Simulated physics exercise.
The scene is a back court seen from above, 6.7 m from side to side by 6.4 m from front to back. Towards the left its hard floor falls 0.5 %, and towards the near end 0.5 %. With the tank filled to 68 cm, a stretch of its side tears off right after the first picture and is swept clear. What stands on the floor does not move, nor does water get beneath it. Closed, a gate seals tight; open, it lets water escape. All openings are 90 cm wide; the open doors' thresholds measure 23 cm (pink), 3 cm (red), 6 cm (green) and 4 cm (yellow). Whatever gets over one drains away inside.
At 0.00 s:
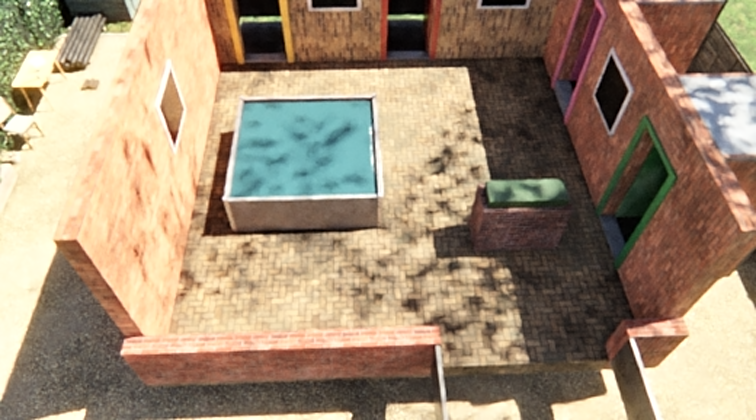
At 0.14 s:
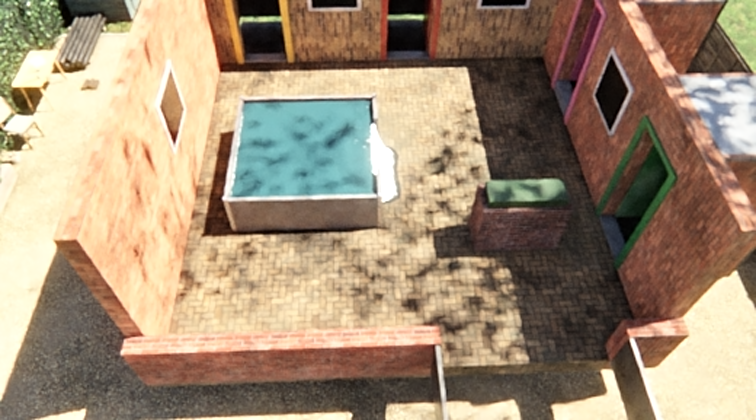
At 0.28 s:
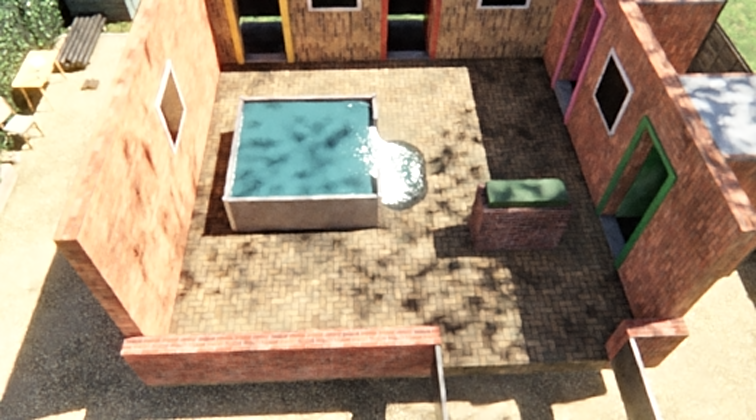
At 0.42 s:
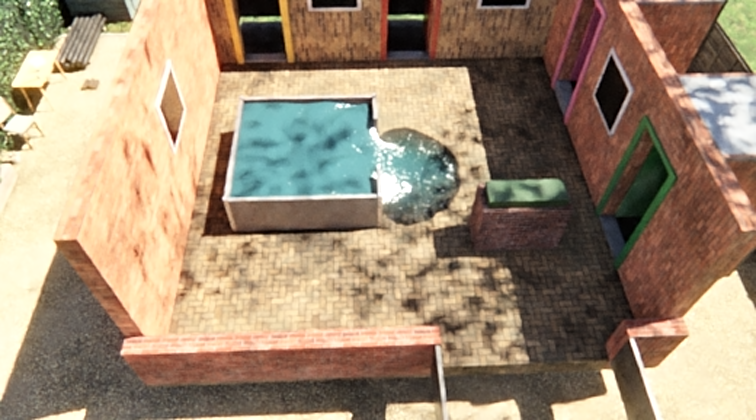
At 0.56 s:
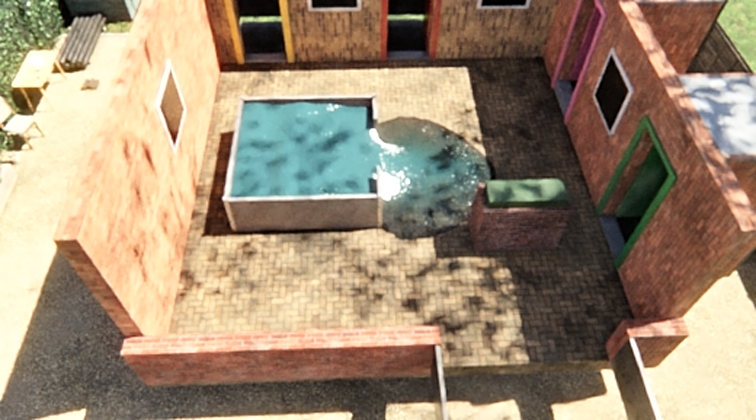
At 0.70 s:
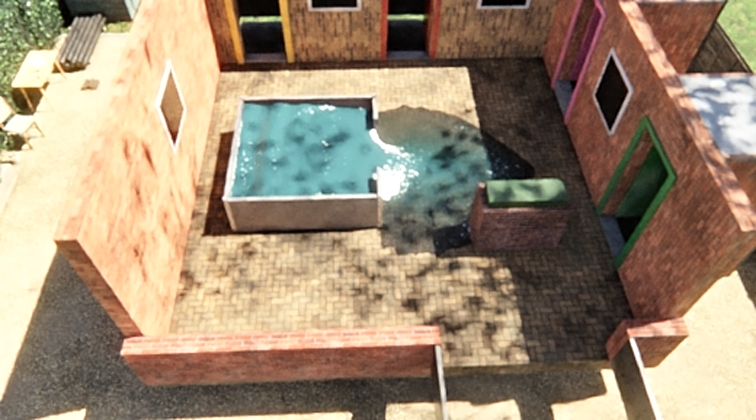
A walled back court with a paved floor is seen from high above by a camera that stays still. A pale-sided tank of blue-green water stands left of centre, a low brick block with a green top sits to the right, and brick walls hold yellow, orange, pink and green doorways. Water bursts through the tank's right side, foams, and spreads rightward across the paving, reaching around the block.
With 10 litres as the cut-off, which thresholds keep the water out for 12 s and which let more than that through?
The pink door lets in a smaller amount than the limit. The red door lets in a larger amount than the limit. The green door lets in a larger amount than the limit. The yellow door lets in a larger amount than the limit.
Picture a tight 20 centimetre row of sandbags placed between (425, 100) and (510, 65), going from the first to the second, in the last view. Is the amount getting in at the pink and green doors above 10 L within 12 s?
So the pink door comes out low enough while the green door comes out too high.
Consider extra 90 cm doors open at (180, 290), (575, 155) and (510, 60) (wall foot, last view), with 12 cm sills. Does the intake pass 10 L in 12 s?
Door 1: Lower; door 2: Higher; door 3: Higher.
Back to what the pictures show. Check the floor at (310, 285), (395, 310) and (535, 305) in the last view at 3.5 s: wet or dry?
Status of the three spots: Free of it, inundated, inundated.
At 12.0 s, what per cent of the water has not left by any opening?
I'd put it at some 76 percent still there.
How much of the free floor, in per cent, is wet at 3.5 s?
Close to 45 in a hundred.
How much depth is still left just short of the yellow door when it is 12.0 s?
The depth there is near 10.5 cm.
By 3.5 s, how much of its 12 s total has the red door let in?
Share: ~ 0 %.
After 1.4 s water covers 30 % of the floor and is deepest (38 cm) near (389, 175); pink door not reached, red door not reached, green door not reached, yellow door not reached.
After 2.2 s water covers 40 % of the floor and is deepest (36 cm) near (587, 210); pink door 21 cm at the sill, 0 L in, red door not reached, green door 16 cm at the sill, 31 L in, yellow door not reached.
After 3.5 s water covers 45 % of the floor and is deepest (28 cm) near (536, 59); pink door 17 cm at the sill, 0 L in, red door 2 cm at the sill, 0 L in, green door 16 cm at the sill, 104 L in, yellow door not reached.
After 7.0 s water covers 75 % of the floor and is deepest (16 cm) near (225, 95); pink door 12 cm at the sill, 0 L in, red door 7 cm at the sill, 20 L in, green door 9 cm at the sill, 193 L in, yellow door 3 cm at the sill, 0 L in.
After 12.0 s water covers 90 % of the floor and is deepest (12 cm) near (164, 360); pink door 7 cm at the sill, 0 L in, red door 5 cm at the sill, 48 L in, green door 6 cm at the sill, 207 L in, yellow door 10 cm at the sill, 74 L in.
